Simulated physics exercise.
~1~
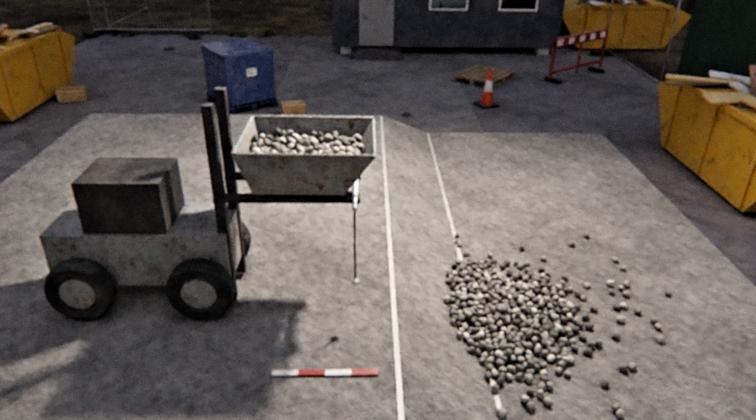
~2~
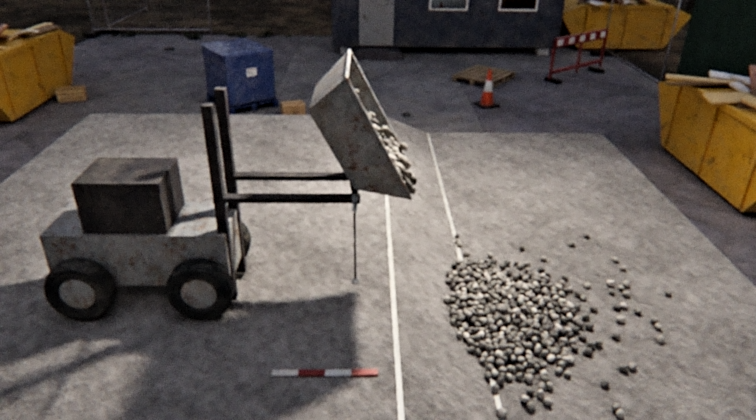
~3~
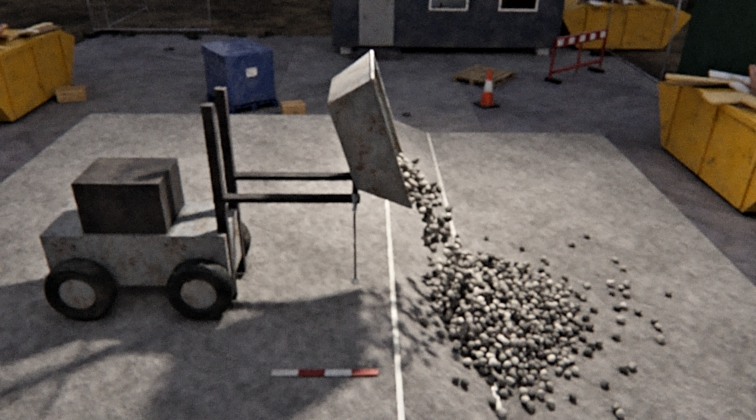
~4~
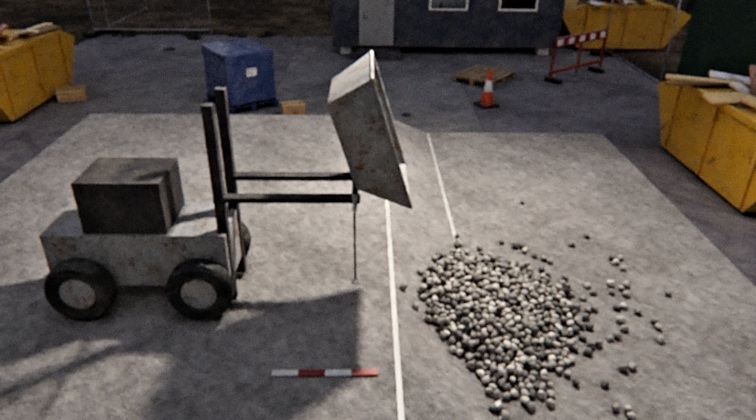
A raised steel skip on a small fork truck tips to the right, pouring its stones onto the pile beyond until empty.
